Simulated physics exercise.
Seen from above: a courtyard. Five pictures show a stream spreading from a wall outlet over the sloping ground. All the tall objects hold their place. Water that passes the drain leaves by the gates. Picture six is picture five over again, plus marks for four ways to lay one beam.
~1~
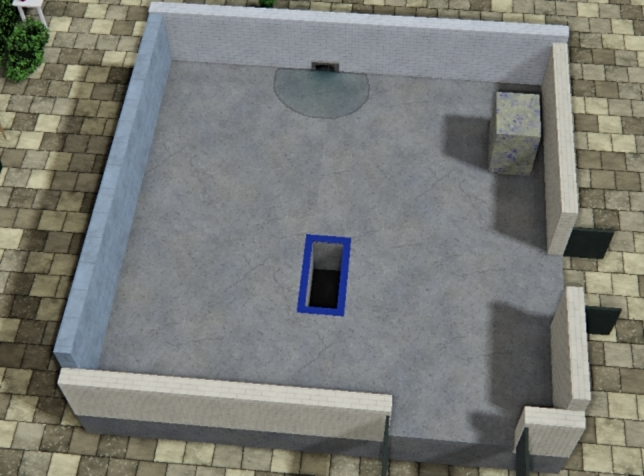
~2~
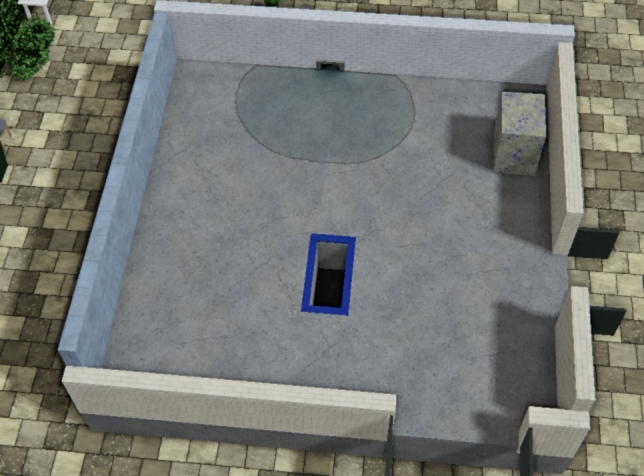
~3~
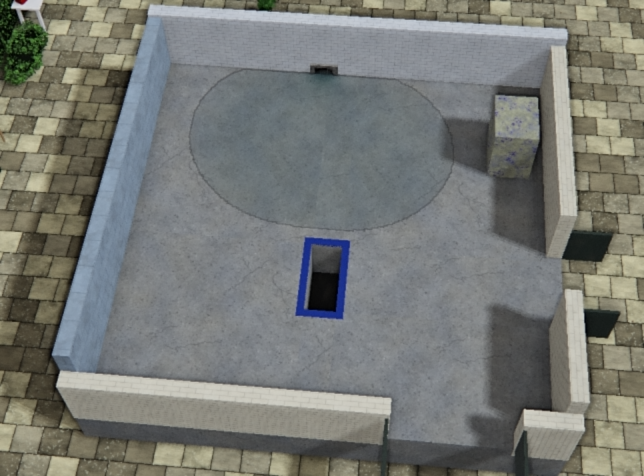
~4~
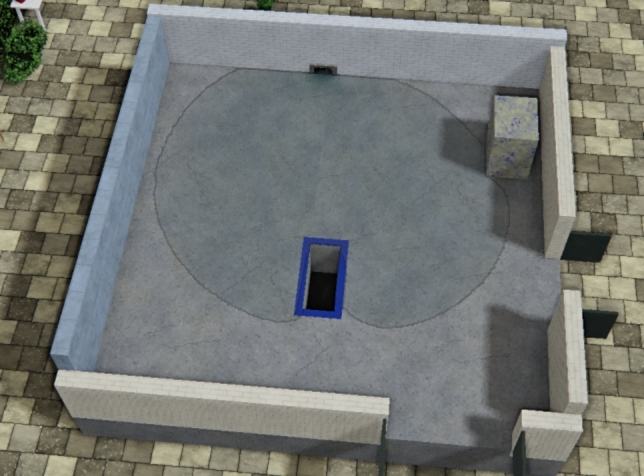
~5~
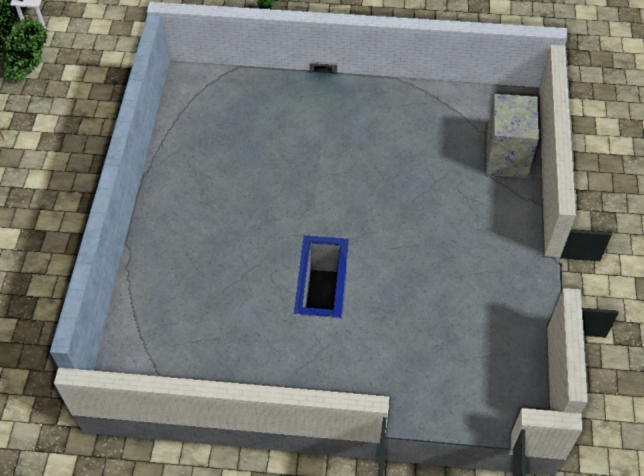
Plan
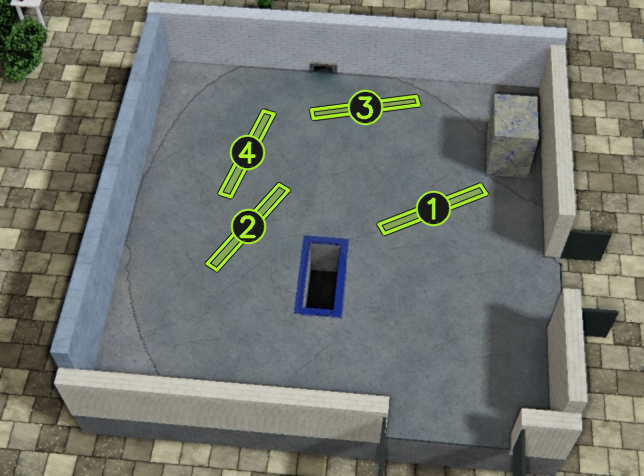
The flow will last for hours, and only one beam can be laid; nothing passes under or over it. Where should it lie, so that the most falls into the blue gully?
I would pick position 1.
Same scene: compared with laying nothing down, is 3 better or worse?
Worse.
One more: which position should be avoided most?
3.
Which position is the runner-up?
It is 4.
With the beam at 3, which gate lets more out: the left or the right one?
The left one.
In lime, 1 from (381, 228) to (483, 189); 2 from (212, 266) to (283, 187); 3 from (312, 114) to (417, 100); 4 from (225, 195) to (268, 112).
For position 1, about 44 % of the stream goes into the blue gully, about 56 % out by the gates.
For position 2, about 16 % of the stream goes into the blue gully, about 84 % out by the gates.
For position 3, about 12 % of the stream goes into the blue gully, about 88 % out by the gates.
For position 4, about 22 % of the stream goes into the blue gully, about 78 % out by the gates.
